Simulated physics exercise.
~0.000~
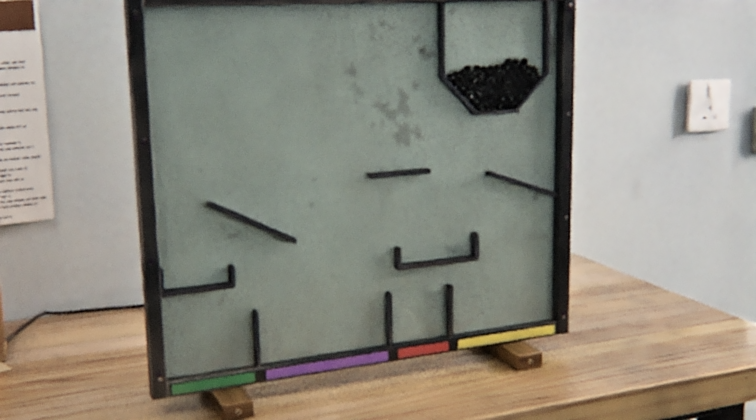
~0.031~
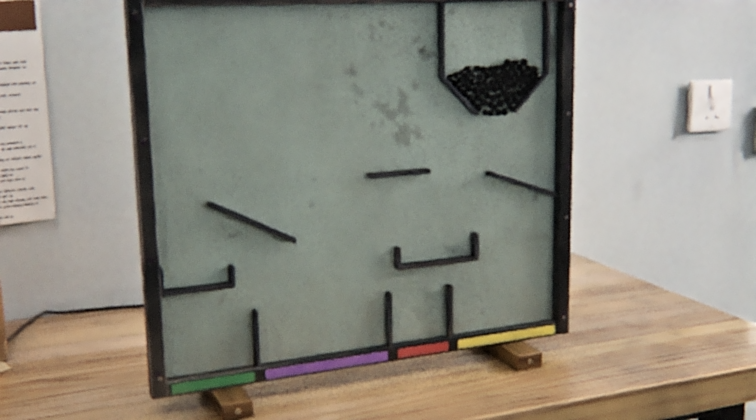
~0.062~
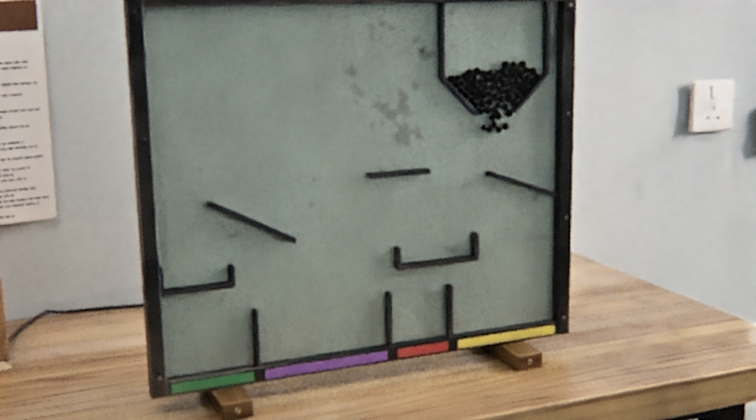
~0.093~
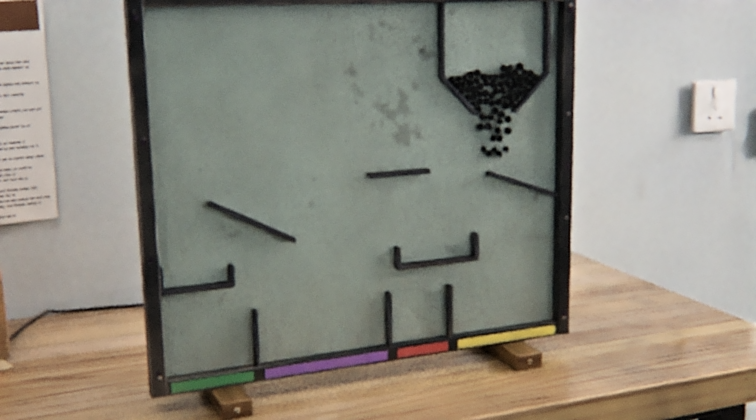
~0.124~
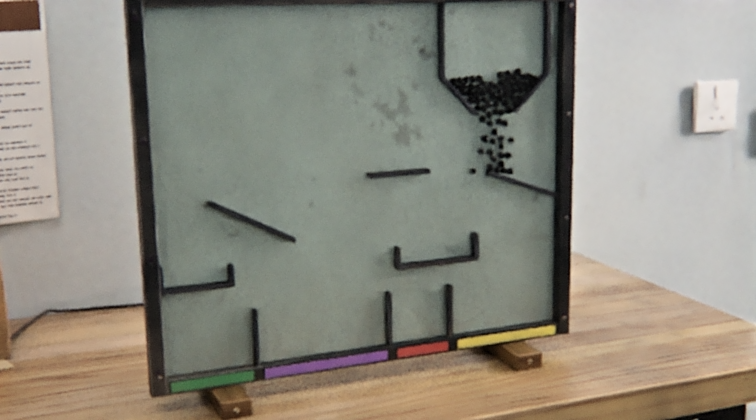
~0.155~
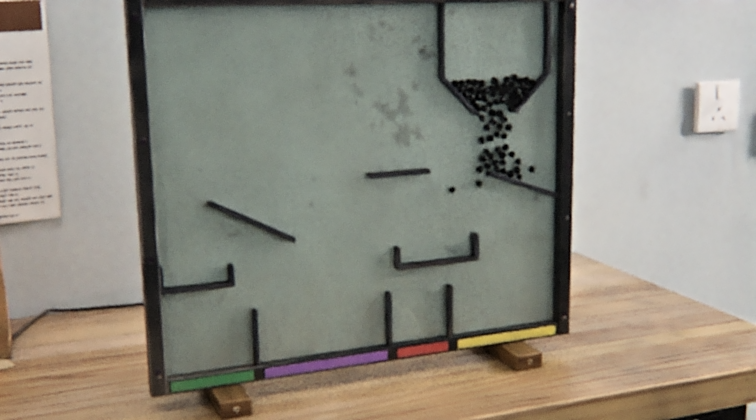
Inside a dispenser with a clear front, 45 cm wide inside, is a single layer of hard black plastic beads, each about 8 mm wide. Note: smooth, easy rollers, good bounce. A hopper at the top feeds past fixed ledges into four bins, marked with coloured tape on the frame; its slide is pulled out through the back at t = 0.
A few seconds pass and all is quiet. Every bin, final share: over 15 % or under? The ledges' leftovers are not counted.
Final shares: Yellow bin under 15 %, red bin under 15 %, green bin under 15 %, purple bin under 15 %.
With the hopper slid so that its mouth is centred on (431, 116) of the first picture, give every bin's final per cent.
The yellow bin ends with 15 %, the red bin with 0 %, the green bin with 0 % and the purple bin with 15 %.
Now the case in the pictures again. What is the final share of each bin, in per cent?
At rest, % of load: Yellow bin = 10; red bin = 0; green bin = 5; purple bin = 5.
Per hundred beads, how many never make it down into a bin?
It works out to around 80 percent.
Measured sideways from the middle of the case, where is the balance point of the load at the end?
It sits around 13 cm right of centre.
After 0.24 s 65 % have left the hopper; down in the bins, nothing yet.
After 0.34 s 100 % have left the hopper; down in the bins, nothing yet.
After 0.55 s 100 % have left the hopper; down in the bins, yellow 5 %, purple 5 %.
Settled by 2.0 s, yellow 10 %, red 0 %, green 5 %, purple 5 %, left higher up 80 %.
